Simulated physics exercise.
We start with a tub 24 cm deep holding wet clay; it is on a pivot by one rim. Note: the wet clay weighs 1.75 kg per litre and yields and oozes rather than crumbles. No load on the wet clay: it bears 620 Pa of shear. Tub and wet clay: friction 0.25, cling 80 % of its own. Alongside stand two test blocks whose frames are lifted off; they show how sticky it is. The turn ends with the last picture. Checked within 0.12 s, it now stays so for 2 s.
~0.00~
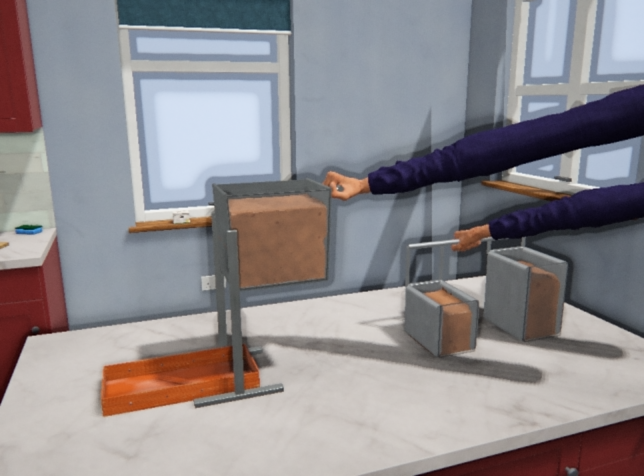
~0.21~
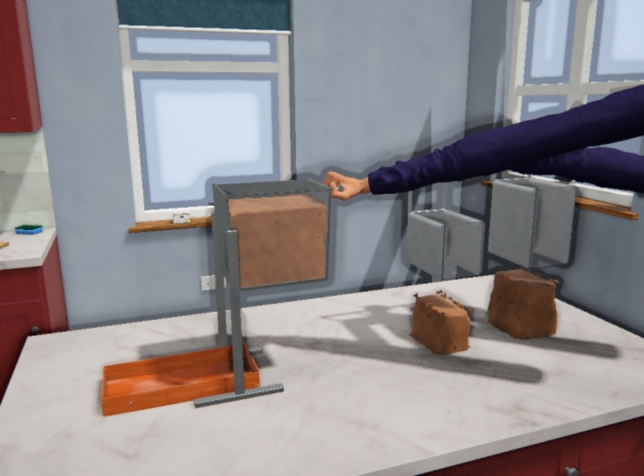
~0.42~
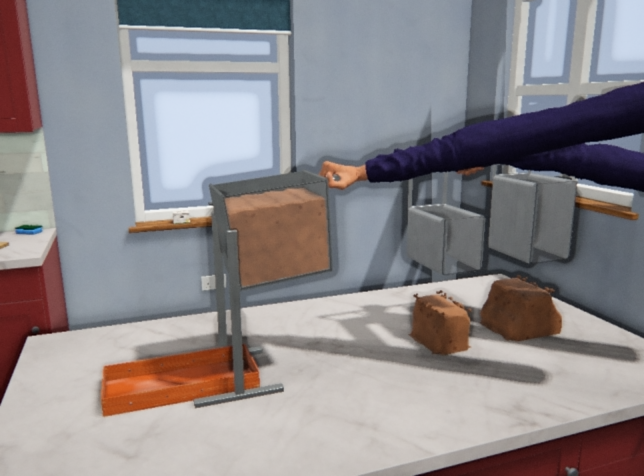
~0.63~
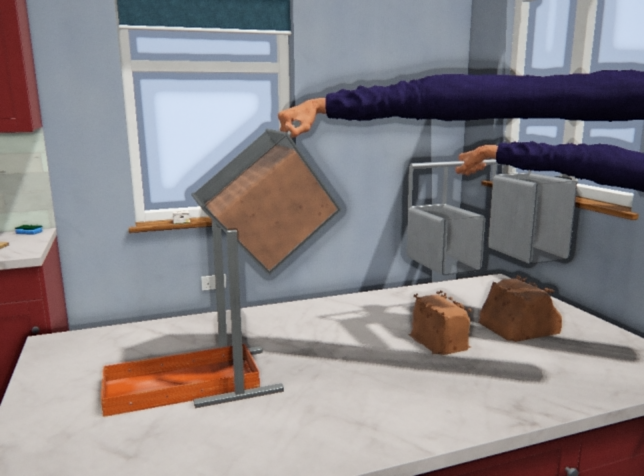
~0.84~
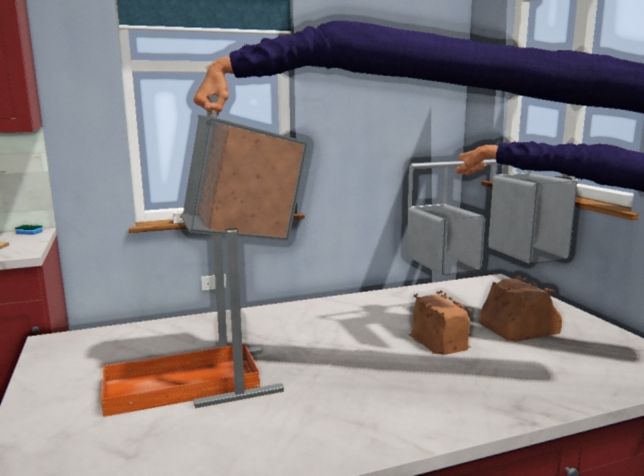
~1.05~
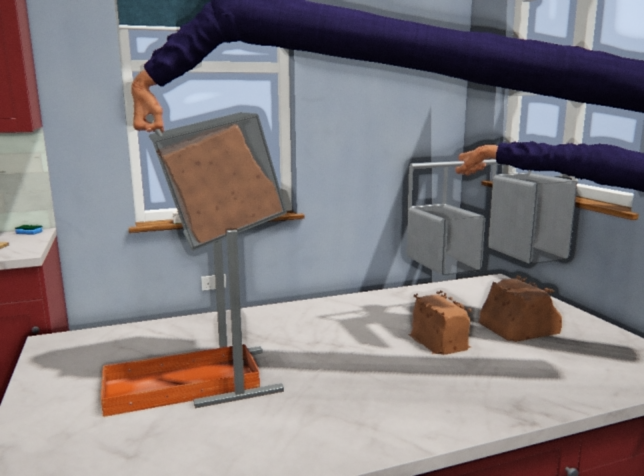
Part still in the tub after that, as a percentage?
Close to 32 %.
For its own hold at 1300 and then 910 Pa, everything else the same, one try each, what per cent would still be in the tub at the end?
Respectively 40 % and 35 %.
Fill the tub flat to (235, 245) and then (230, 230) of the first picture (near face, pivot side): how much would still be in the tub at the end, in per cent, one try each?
The first fill leaves 55 % in the tub and the second leaves 35 %.
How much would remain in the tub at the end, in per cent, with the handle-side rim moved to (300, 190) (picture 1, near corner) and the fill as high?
Remaining in tub at end: Approx. 40 %.
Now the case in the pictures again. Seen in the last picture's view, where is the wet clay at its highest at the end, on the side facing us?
Roughly at pixel (267, 189).
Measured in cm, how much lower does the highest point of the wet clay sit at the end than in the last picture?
Roughly 15 cm.
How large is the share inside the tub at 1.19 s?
Around 70 per cent.
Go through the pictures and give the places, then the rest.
Handle-side rim at (328, 189), tilt 0 degrees; top of the wet clay at (314, 206); blocks stand 14 cm, 21 cm (left to right), in the first picture.
Handle-side rim at (328, 189), tilt 0 degrees; top of the wet clay at (314, 206); blocks stand 14 cm, 19 cm (left to right), in the second picture.
Handle-side rim at (324, 180), tilt 5 degrees; top of the wet clay at (320, 199); blocks stand 13 cm, 15 cm (left to right), in the third picture.
Handle-side rim at (284, 135), tilt 38 degrees; top of the wet clay at (291, 155); blocks stand 13 cm, 15 cm (left to right), in the fourth picture.
Handle-side rim at (209, 121), tilt 77 degrees; top of the wet clay at (235, 129); blocks stand 13 cm, 15 cm (left to right), in the fifth picture.
Handle-side rim at (155, 143), tilt 105 degrees; top of the wet clay at (239, 128); blocks stand 13 cm, 15 cm (left to right), in the sixth picture.
After 1.19 s, the tub is at 105 degrees and holds 68 %.
After 1.36 s, the tub is at 105 degrees and holds 35 %.
After 1.53 s, the tub is at 105 degrees and holds 32 %.
After 1.70 s, the tub is at 105 degrees and holds 32 %.
After 3.05 s, at the end, the tub is at 105 degrees and holds 32 %.
